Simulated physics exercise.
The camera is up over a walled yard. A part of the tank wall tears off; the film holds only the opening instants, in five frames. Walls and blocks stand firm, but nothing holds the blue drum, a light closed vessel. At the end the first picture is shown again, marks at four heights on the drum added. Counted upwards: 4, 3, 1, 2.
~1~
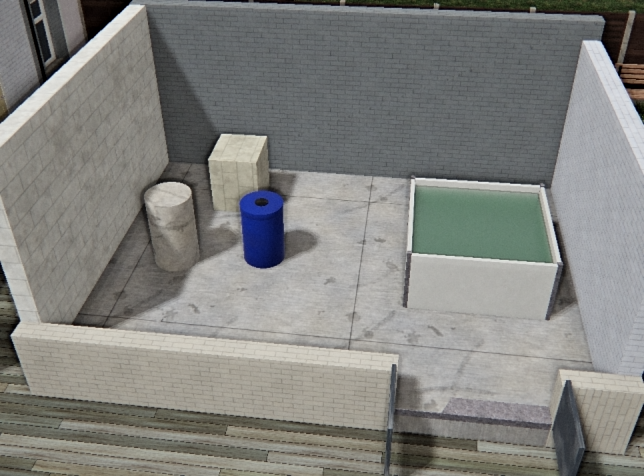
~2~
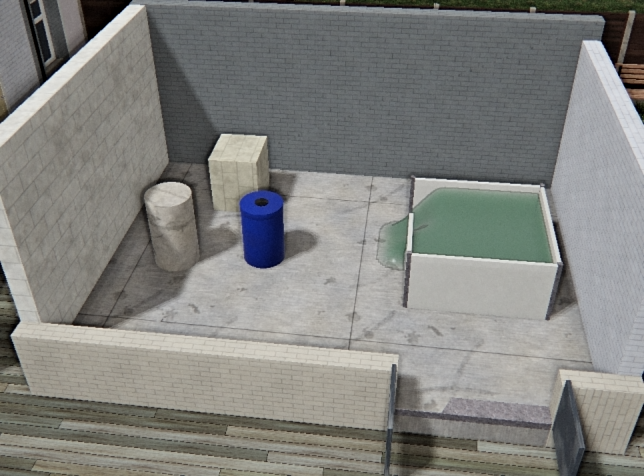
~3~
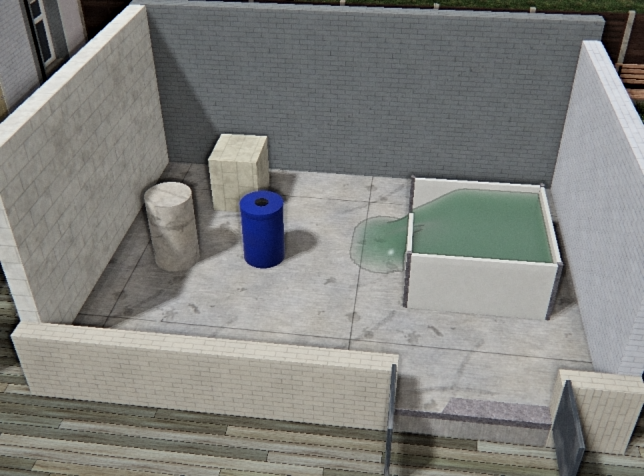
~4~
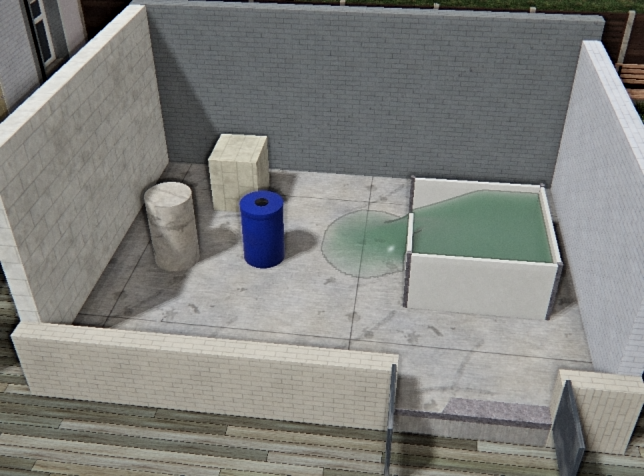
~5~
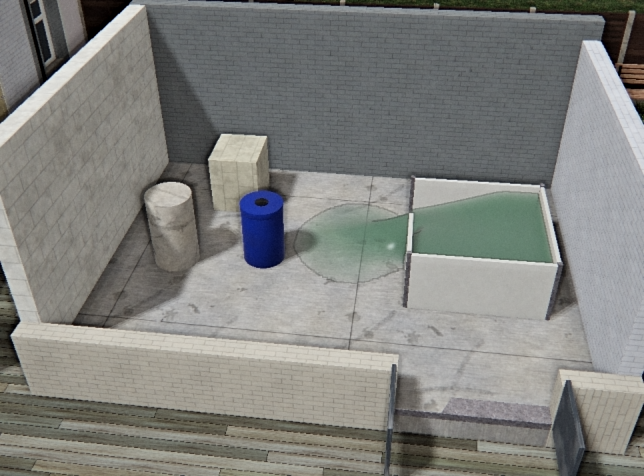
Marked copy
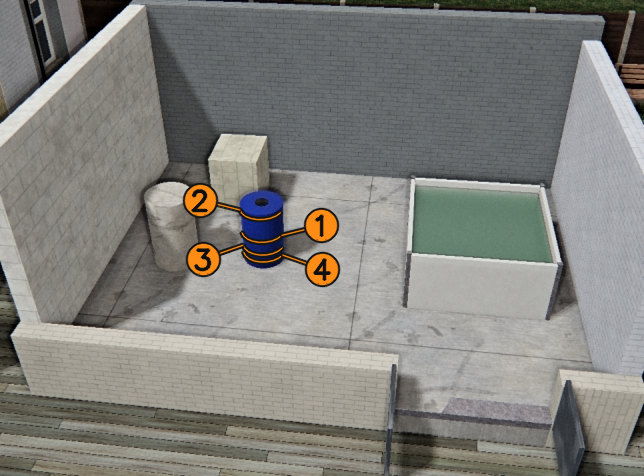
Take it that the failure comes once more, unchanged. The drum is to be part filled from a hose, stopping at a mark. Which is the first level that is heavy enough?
Choose 1.
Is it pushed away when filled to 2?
No.
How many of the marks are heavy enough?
Two of the four.
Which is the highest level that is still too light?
The answer is 3.
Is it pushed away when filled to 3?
Yes.
In orange, 1 at (258, 242); 2 at (257, 219); 3 at (259, 255); 4 at (260, 262); from the bottom up 4, 3, 1, 2.
Choosing 1, it does not move.
Choosing 2, it does not move.
Choosing 3, it is pushed about its own width away.
Choosing 4, it is pushed about twice its own width away.
